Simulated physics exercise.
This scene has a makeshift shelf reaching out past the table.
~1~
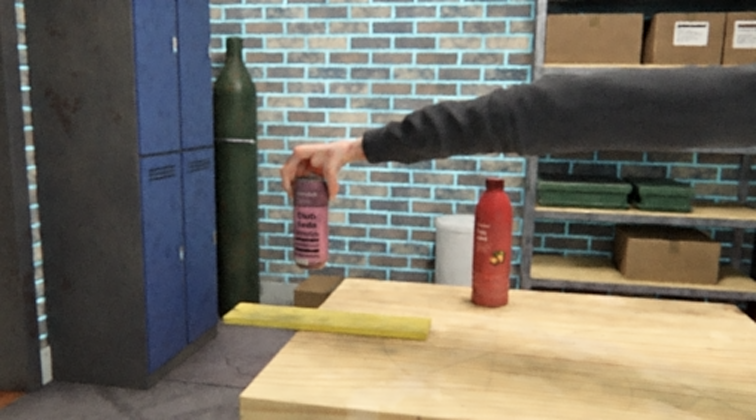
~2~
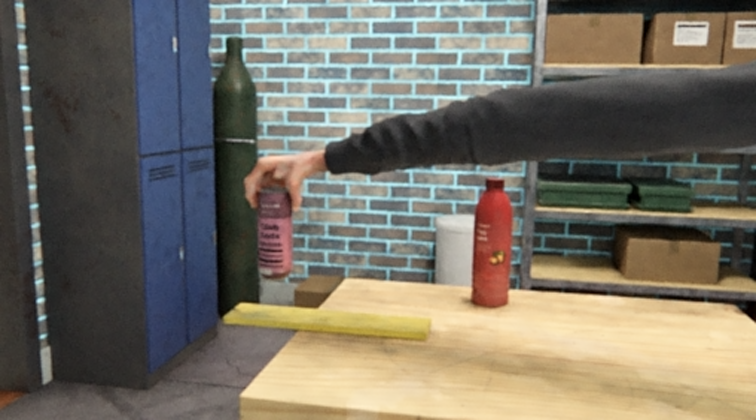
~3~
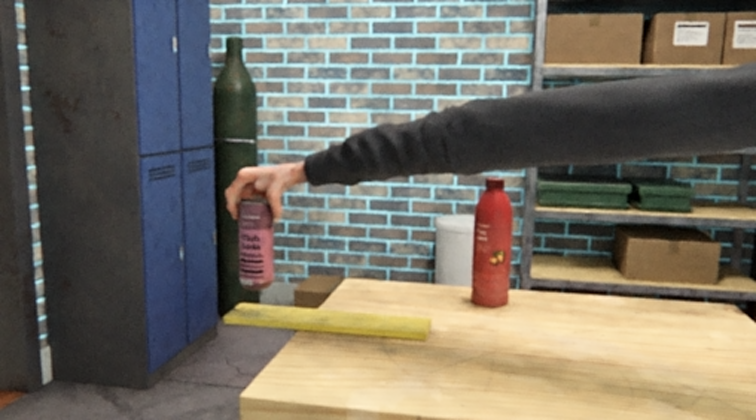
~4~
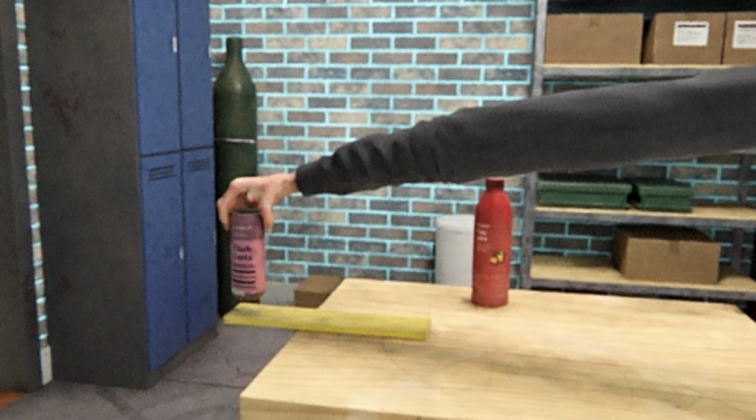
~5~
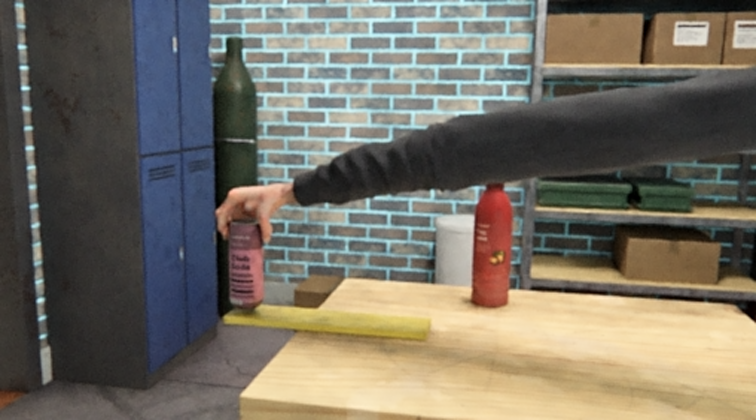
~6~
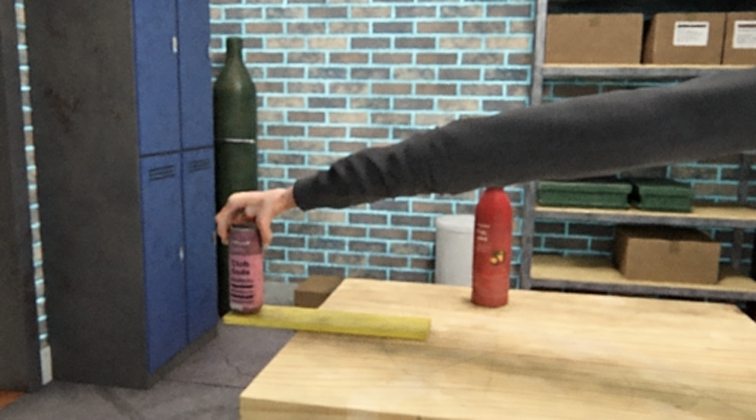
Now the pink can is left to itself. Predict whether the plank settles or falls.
Falls.
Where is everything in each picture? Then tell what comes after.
The first frame shows on its way; pink can (311, 223); yellow plank (328, 321).
The second frame shows on its way; pink can (275, 233); yellow plank (328, 321).
The third frame shows on its way; pink can (256, 244); yellow plank (328, 321).
The fourth frame shows on its way; pink can (248, 254); yellow plank (328, 321).
The fifth frame shows on its way; pink can (246, 264); yellow plank (328, 321).
The sixth frame shows set down, still held; pink can (246, 269); yellow plank (328, 321).
Then, 0.50 s on from there, yellow plank and pink can now down on the floor or falling.
Then, 0.70 s on from there, things are still on the move.
In the end, down on the floor or falling, yellow plank and pink can; red bottle unmoved. The plank goes over.
